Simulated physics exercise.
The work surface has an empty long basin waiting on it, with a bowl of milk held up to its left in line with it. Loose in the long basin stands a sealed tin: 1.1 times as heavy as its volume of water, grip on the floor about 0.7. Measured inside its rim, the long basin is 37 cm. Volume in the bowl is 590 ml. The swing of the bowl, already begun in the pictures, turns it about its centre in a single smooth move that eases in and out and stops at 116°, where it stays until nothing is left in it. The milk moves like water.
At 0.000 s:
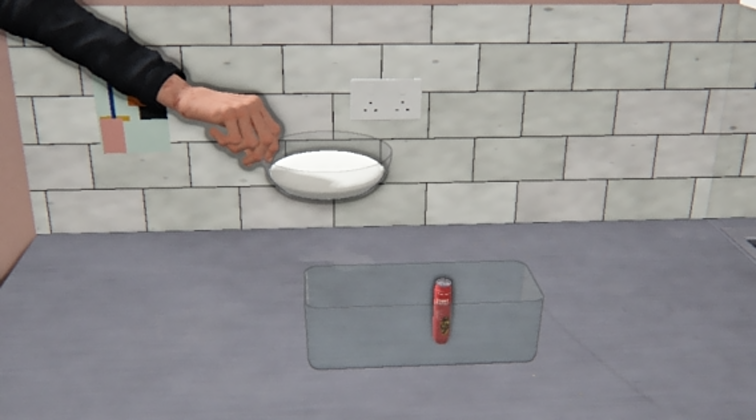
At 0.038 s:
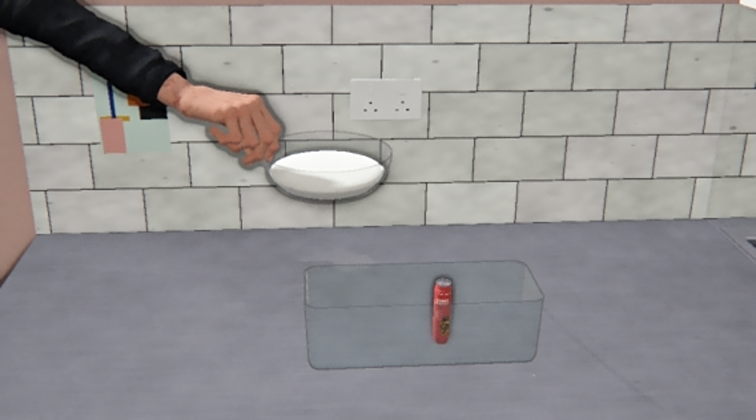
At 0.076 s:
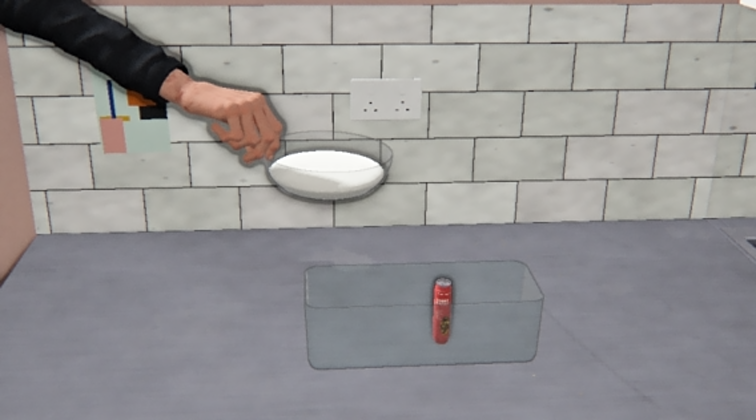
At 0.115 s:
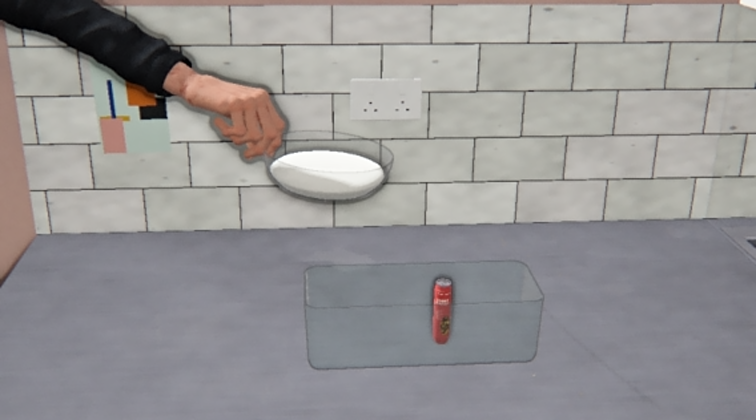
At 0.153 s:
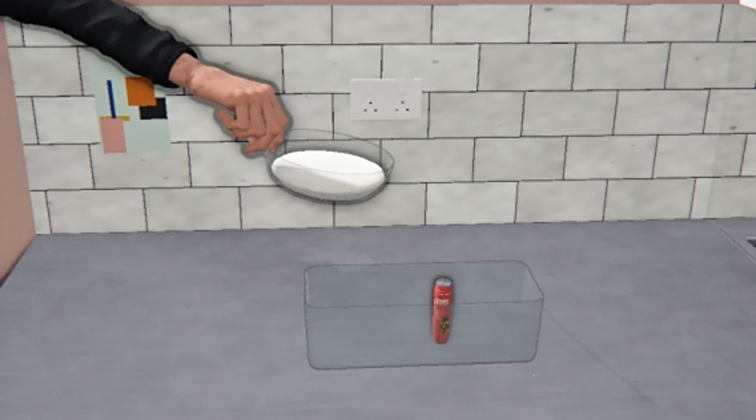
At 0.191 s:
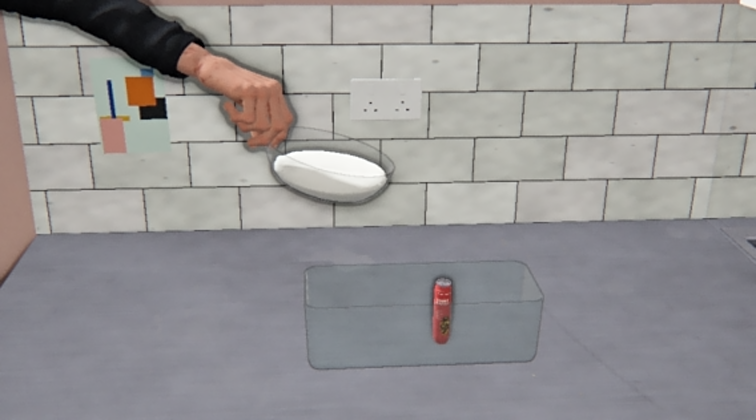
On a grey counter by a tiled wall, a hand held a clear bowl of milk above a long see-through basin with a red tin, then slowly tilted the bowl down to the right.
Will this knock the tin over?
It will tip.
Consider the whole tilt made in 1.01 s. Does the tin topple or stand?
The tin stays on its base.
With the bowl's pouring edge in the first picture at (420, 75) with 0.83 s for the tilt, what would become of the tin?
It tumbles.
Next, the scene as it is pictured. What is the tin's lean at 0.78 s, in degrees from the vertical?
Tilt: Around 15°.
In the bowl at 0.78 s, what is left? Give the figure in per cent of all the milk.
What remains is about 0 percent of it all.
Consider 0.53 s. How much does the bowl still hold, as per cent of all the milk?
12 %.
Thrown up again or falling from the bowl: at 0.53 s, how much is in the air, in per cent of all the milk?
Around 72 in a hundred.
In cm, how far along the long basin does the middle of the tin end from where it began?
The tin's middle ends up about 8.5 cm along the basin.
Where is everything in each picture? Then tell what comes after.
In the first frame, it leans 0°; its right rim is at (391, 151); the milk meets the walls at (269, 169) and (384, 167); the long basin's rim runs from (305, 287) to (535, 281); the tin's top is at (443, 285).
In the second frame, it leans 1°; its right rim is at (391, 151); the milk meets the walls at (269, 169) and (384, 167).
In the third frame, it leans 2°; its right rim is at (392, 153); the milk meets the walls at (269, 168) and (384, 168).
In the fourth frame, it leans 5°; its right rim is at (393, 156); the milk meets the walls at (270, 166) and (384, 170).
In the fifth frame, it leans 9°; its right rim is at (393, 161); the milk meets the walls at (272, 164) and (385, 172).
In the sixth frame, it leans 15°; its right rim is at (394, 166); the milk meets the walls at (273, 163) and (387, 173).
Then, 0.53 s in, the tilt is 83° and 11 per cent is still to pour; the tin stands where it began.
Then, 0.78 s in, the tilt is 115° and 0 per cent is still to pour; the tin leans 15°.
Then, 1.04 s in, the tilt is 116° and 0 per cent is still to pour; the tin lies on its side.
Then, 1.33 s in, the tilt is 116° and 0 per cent is still to pour; the tin lies on its side.
Finally, the tin lies on its side.
